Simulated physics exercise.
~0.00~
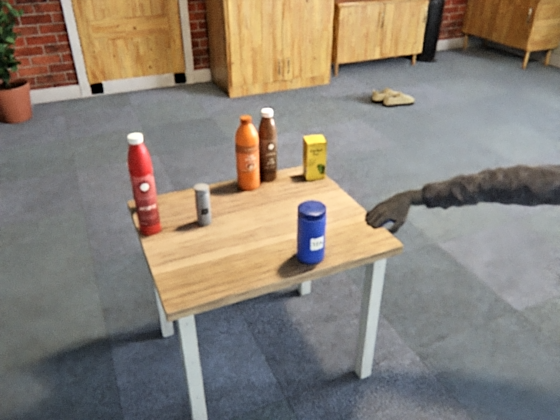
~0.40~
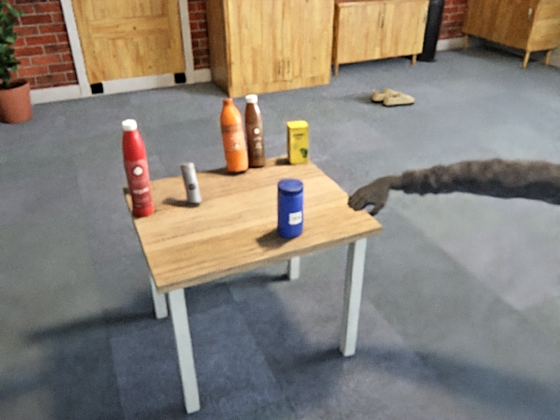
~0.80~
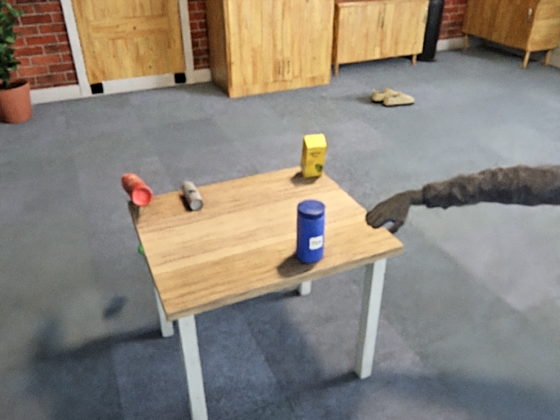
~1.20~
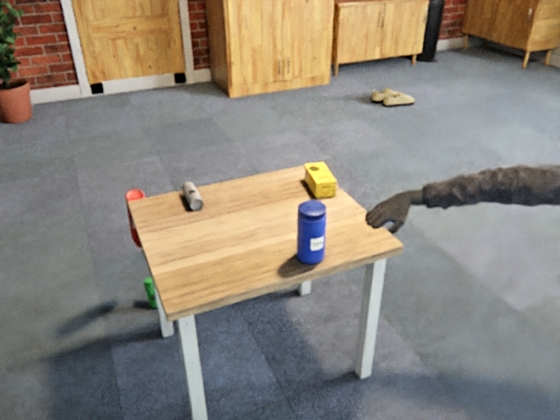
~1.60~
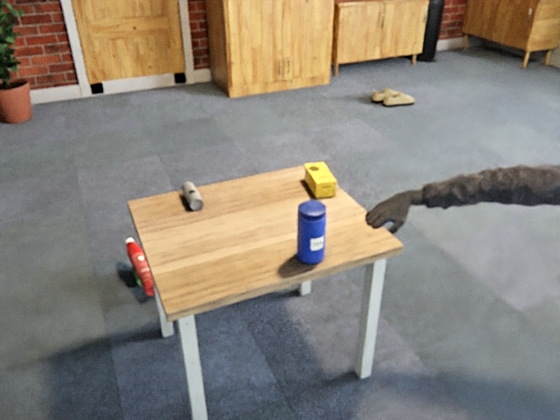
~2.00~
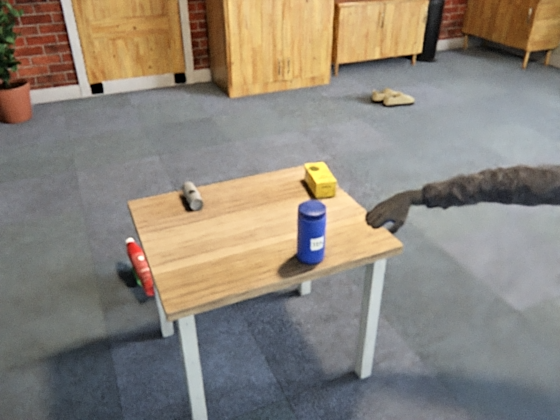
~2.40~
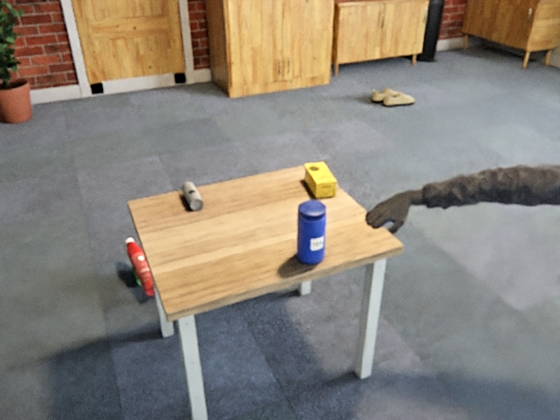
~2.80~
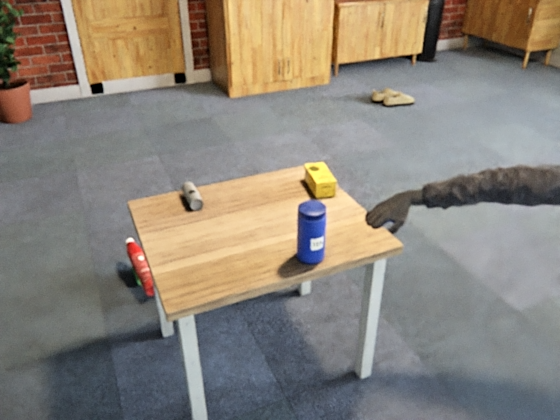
We see a gloved hand at a small wooden table shove it away and jerk it back, toppling the bottles, grey shaker and yellow carton. The red, orange and brown bottles leave the top, while the shaker and carton lie beside the upright blue jar.
